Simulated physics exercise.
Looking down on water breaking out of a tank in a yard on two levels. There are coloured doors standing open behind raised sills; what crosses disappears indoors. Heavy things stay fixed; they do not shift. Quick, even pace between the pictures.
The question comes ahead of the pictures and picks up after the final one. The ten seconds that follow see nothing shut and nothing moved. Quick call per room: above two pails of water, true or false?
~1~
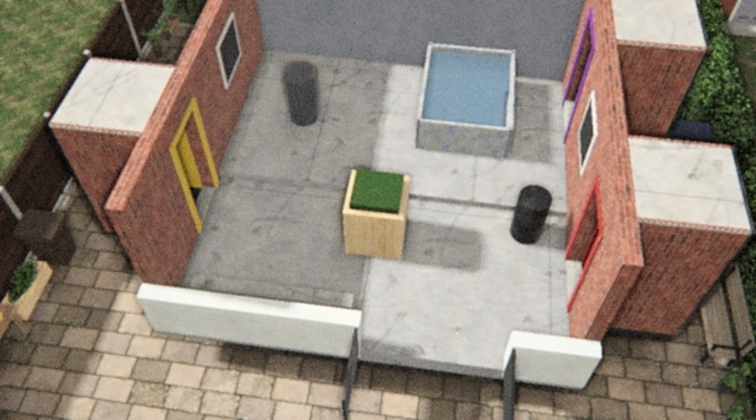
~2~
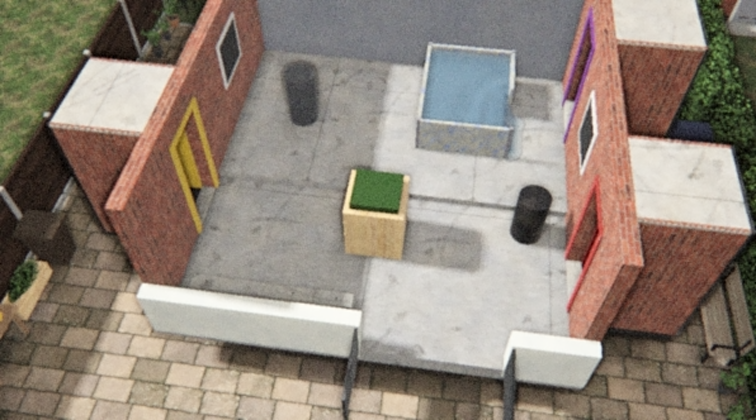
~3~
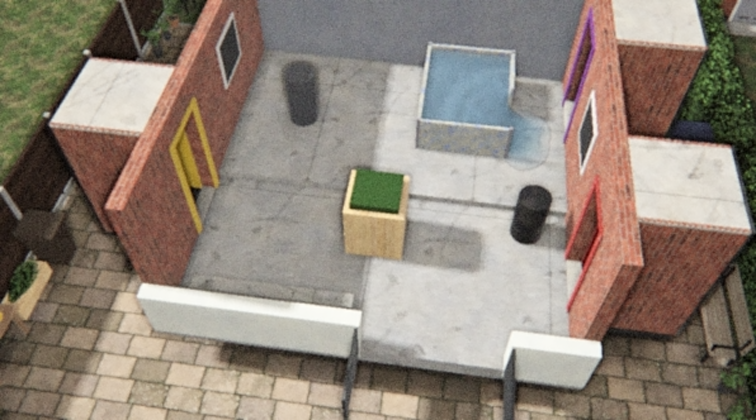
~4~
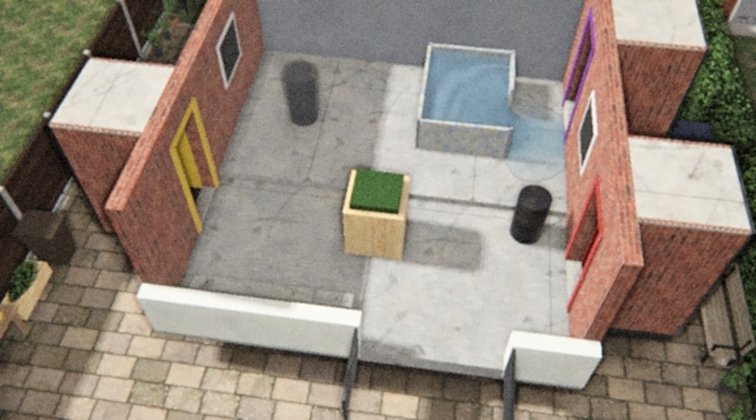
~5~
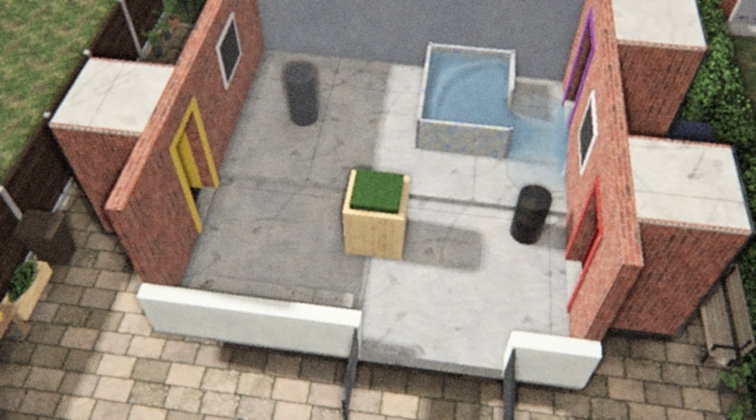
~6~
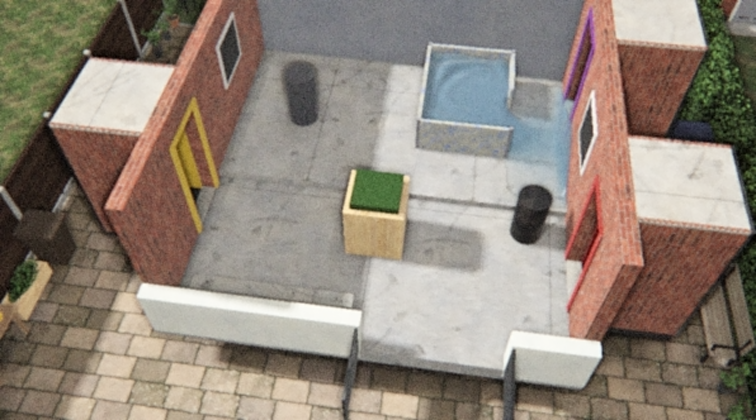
Yellow door: False; purple door: True; red door: True.
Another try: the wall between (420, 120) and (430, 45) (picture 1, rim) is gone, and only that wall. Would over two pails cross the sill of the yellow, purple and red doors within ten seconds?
So the yellow one ends up above, the purple one ends up below and the red one ends up above.
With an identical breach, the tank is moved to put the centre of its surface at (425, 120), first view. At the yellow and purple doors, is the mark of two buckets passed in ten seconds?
Here the yellow one remains within bounds, and the purple one remains within bounds.
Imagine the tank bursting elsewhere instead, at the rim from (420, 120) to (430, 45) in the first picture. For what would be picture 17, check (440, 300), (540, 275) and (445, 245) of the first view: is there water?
The first spot is spared, the second spared, the third spared.
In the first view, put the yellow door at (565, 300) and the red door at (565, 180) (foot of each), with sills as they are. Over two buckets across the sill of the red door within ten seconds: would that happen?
Result for red: It breaks the limit.
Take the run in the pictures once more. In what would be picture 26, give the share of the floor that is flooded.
Close to 40 %.
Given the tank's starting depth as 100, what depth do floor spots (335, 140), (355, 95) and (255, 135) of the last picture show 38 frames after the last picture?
Roughly 0, 2 and 0 per cent, in turn.
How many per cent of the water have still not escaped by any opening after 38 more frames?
It comes to roughly 80 per cent.
A moment on, water covers 10 % of the floor; the yellow door not reached, the purple door over two buckets in, the red door wet at the sill, nothing in.
Next, water covers 20 % of the floor; the yellow door not reached, the purple door far over two buckets in, the red door under two buckets in.
Then, water covers 40 % of the floor; the yellow door not reached, the purple door far over two buckets in, the red door over two buckets in.
Later, water covers 45 % of the floor; the yellow door wet at the sill, nothing in, the purple door far over two buckets in, the red door over two buckets in.
In the end, water covers 60 % of the floor; the yellow door wet at the sill, nothing in, the purple door far over two buckets in, the red door over two buckets in.
